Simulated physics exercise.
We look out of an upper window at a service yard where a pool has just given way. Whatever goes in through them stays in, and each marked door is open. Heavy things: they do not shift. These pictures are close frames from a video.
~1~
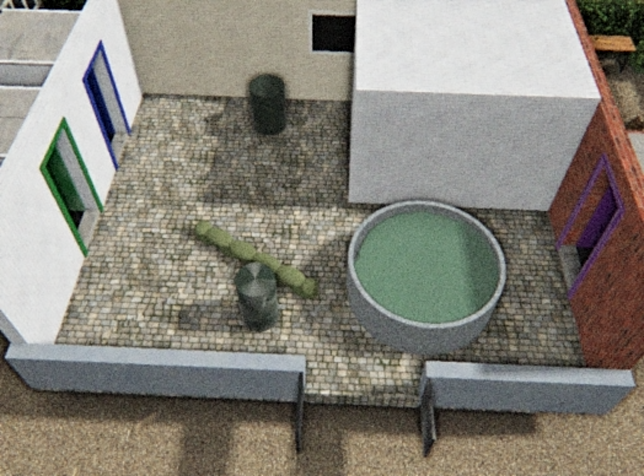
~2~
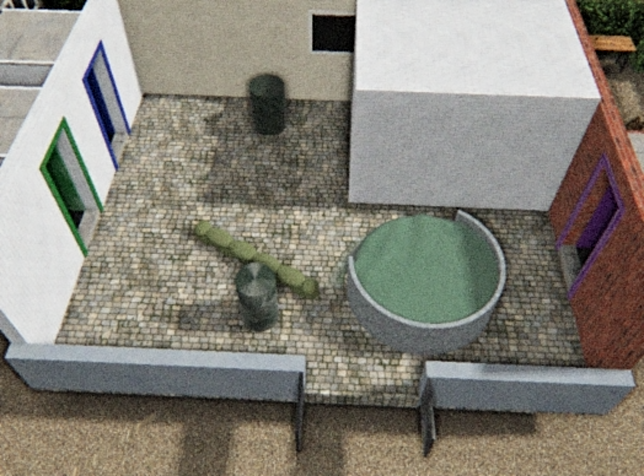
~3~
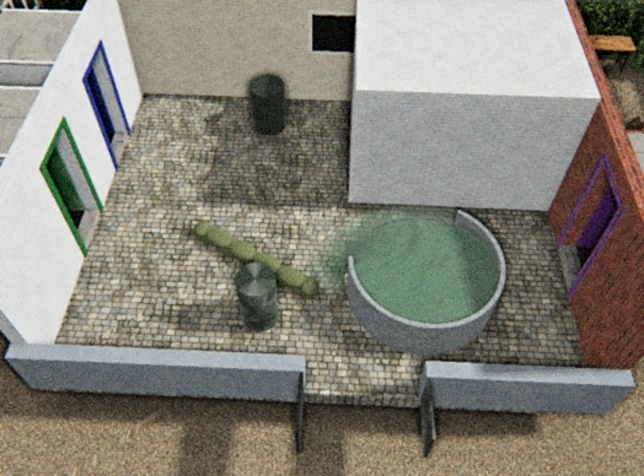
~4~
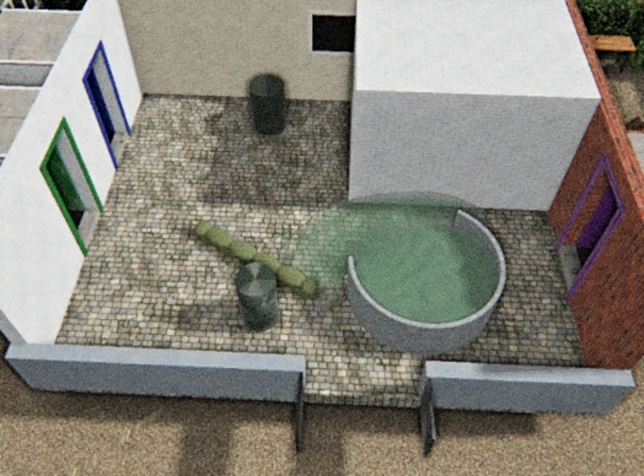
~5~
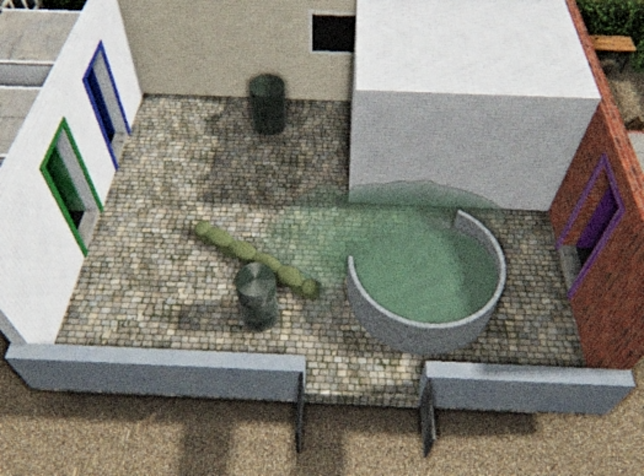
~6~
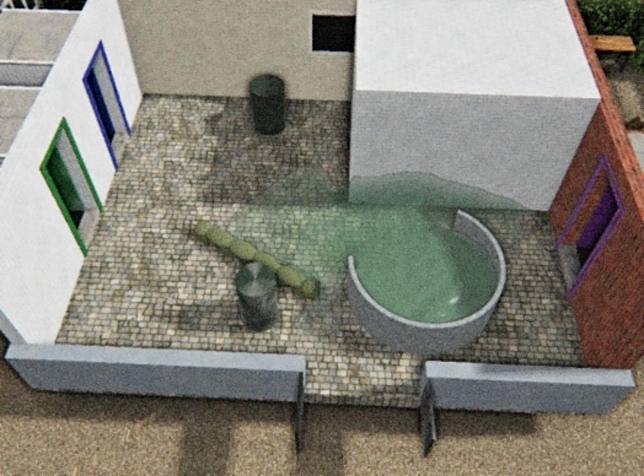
Round pool in a cobbled walled yard losing its far side, green water pouring out and spreading toward the white block.
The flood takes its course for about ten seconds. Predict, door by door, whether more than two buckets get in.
My prediction: The purple door will not count as flooded, the blue door will count as flooded, the green door will not count as flooded.
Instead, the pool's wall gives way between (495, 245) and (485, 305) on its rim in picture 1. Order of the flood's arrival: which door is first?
Answer: The purple door.
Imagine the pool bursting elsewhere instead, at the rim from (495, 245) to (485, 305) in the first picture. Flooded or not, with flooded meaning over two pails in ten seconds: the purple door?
Purple door: Exceeds it.
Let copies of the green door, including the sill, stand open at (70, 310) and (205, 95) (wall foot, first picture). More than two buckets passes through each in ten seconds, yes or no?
First falls short, then exceeds it.
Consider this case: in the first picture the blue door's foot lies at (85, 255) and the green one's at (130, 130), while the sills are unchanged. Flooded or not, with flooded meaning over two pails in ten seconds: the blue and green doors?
Blue door: Comes in low; green door: Comes in high.
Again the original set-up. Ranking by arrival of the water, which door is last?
The green door.
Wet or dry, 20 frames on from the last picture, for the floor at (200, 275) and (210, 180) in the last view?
In order: Spared and swamped.
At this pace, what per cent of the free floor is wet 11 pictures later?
55 %, roughly.
A moment on, water covers 35 % of the floor; the purple door wet at the sill, nothing in, the blue door not reached, the green door not reached.
Next, water covers 55 % of the floor; the purple door wet at the sill, nothing in, the blue door under two buckets in, the green door not reached.
Then, water covers 65 % of the floor; the purple door under two buckets in, the blue door far over two buckets in, the green door under two buckets in.
Later, water covers 90 % of the floor; the purple door under two buckets in, the blue door far over two buckets in, the green door under two buckets in.
In the end, water covers 95 % of the floor; the purple door under two buckets in, the blue door far over two buckets in, the green door under two buckets in.
